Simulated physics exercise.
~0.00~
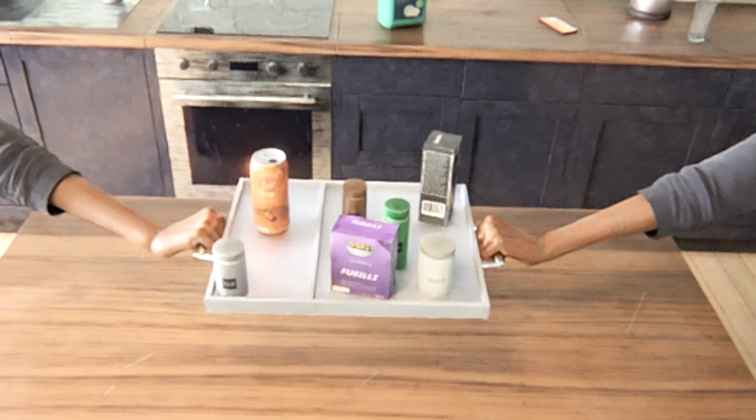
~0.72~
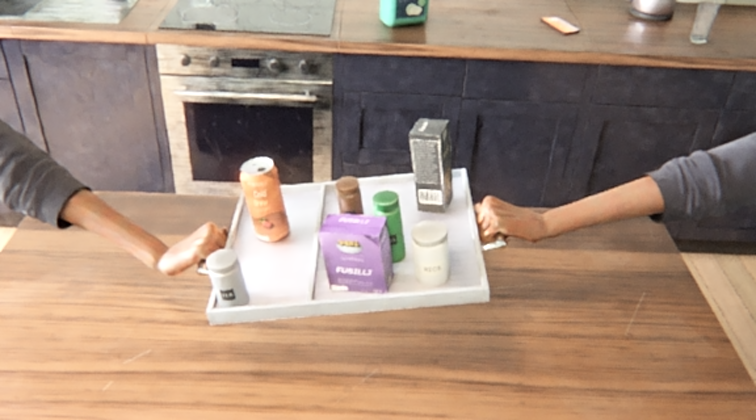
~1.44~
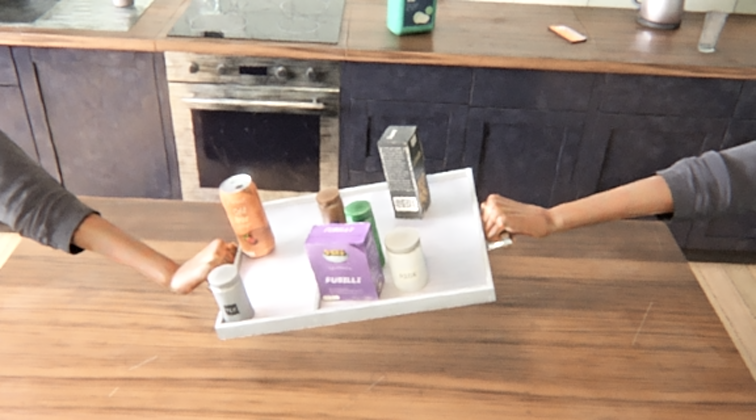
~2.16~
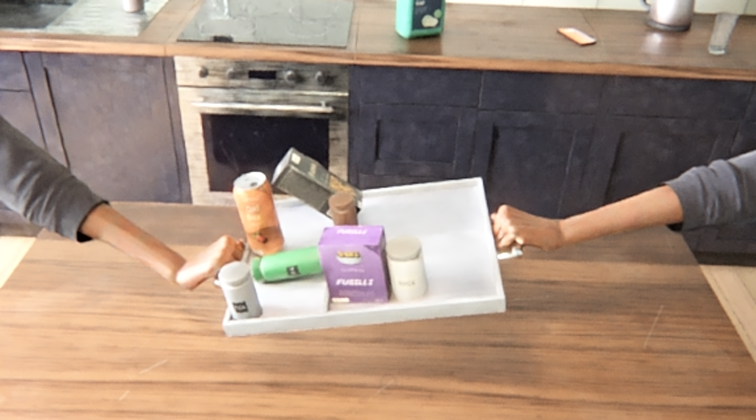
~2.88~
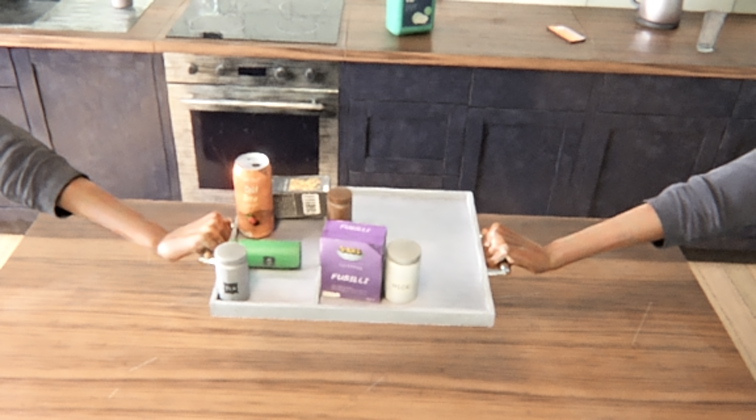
At the start, two hands hold a white tray level above a wooden table, carrying an orange can, a black carton, a purple packet, a white jar and green, brown and grey shakers. The hands tilt the tray so its left side dips, and the items lean with it. As the tilt steepens, the carton, green shaker and white jar shift left. The green shaker then falls onto its side and the black carton tips over toward the can. The hands level the tray again, with the carton and green shaker lying down and everything else upright.
